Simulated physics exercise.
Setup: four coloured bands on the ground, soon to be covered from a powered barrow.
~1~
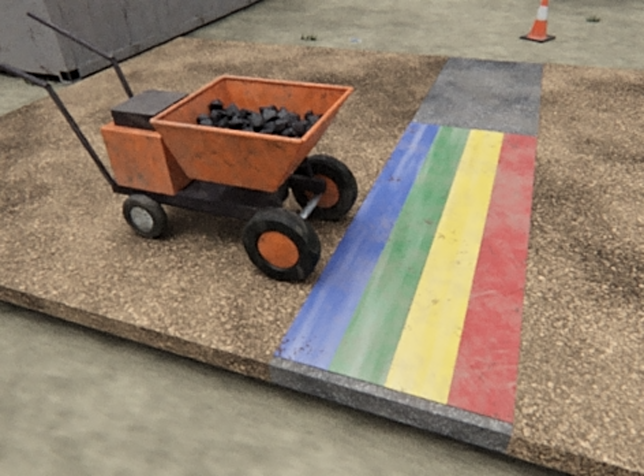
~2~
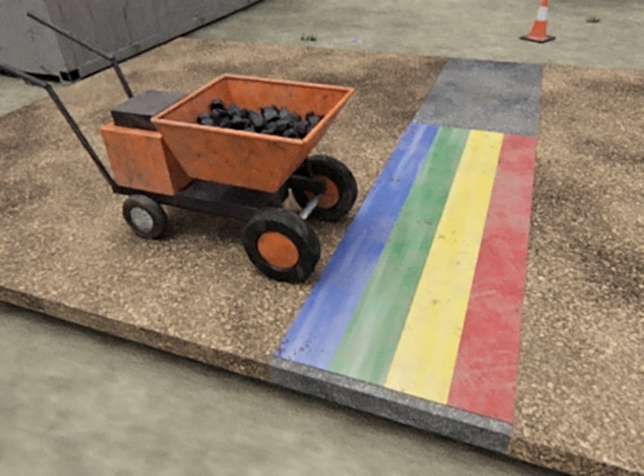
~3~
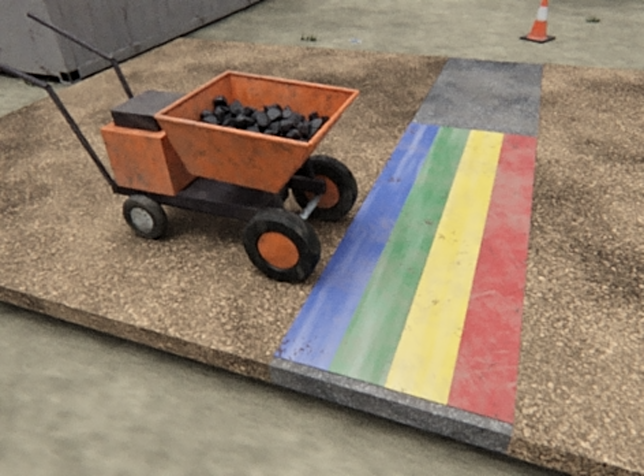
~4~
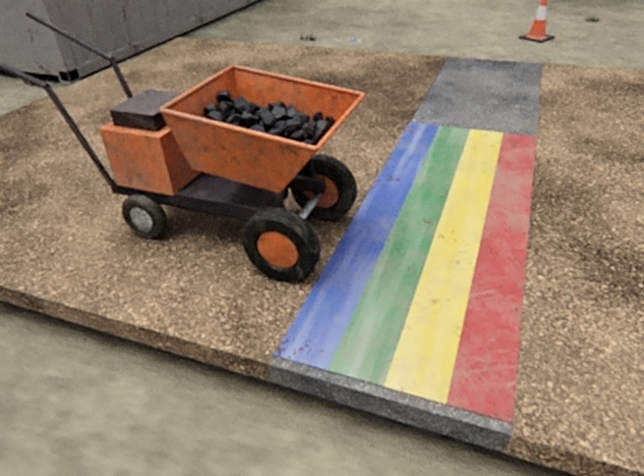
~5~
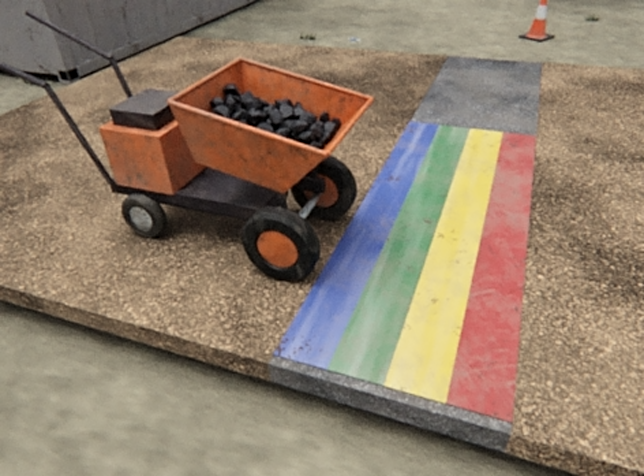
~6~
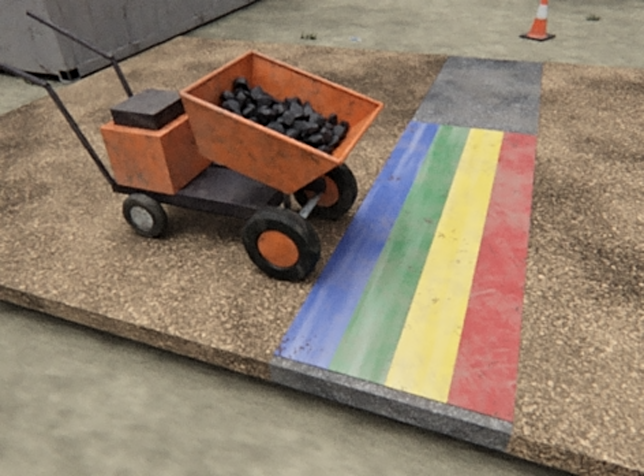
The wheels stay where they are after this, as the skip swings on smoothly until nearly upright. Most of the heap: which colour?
Colour: Yellow.
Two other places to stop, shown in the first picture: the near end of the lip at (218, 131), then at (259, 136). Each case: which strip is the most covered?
Result, place 1: That blue strip; place 2: That green strip.
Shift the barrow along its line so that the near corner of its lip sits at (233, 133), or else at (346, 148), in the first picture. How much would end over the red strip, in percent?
0 % and 30 %, in that order.
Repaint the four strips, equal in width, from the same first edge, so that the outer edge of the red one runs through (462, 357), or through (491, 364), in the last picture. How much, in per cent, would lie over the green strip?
In turn, 0 and 10 in a hundred.
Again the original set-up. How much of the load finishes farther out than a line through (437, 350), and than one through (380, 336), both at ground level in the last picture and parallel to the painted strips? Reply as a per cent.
Around 30 percent for the first and 80 percent for the second.
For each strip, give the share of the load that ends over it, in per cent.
About: Blue strip 0, green strip 20, yellow strip 40, red strip 15 per cent.
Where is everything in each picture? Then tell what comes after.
Lip of the skip (302, 142), level; top of the load (242, 129), lumps of coal; blue strip (324, 317); green strip (375, 330); yellow strip (429, 343); red strip (487, 358), in the first picture.
Lip of the skip (304, 143), level; top of the load (243, 129), in the second picture.
Lip of the skip (309, 146), tipped barely; top of the load (246, 127), in the third picture.
Lip of the skip (317, 149), tipped a little; top of the load (245, 118), in the fourth picture.
Lip of the skip (327, 155), tipped a little; top of the load (240, 117), in the fifth picture.
Lip of the skip (339, 162), tipped clearly; top of the load (250, 113); blue strip (324, 316); green strip (375, 329); yellow strip (429, 342); red strip (487, 357), in the sixth picture.
Just after the last frame, skip tipped steeply; every one in the skip.
A moment on, skip tipped right over; almost all in the skip; just a few over the green strip; just a few over the yellow strip.
Further on, skip tipped right over; roughly half in the skip; just a few over the green strip; roughly a third over the yellow strip; about a tenth over the red strip; just a few off the paint.
When it is over, skip tipped right over; roughly a quarter in the skip; not one over the blue strip; roughly a quarter over the green strip; roughly a third over the yellow strip; about a tenth over the red strip; about a tenth off the paint.
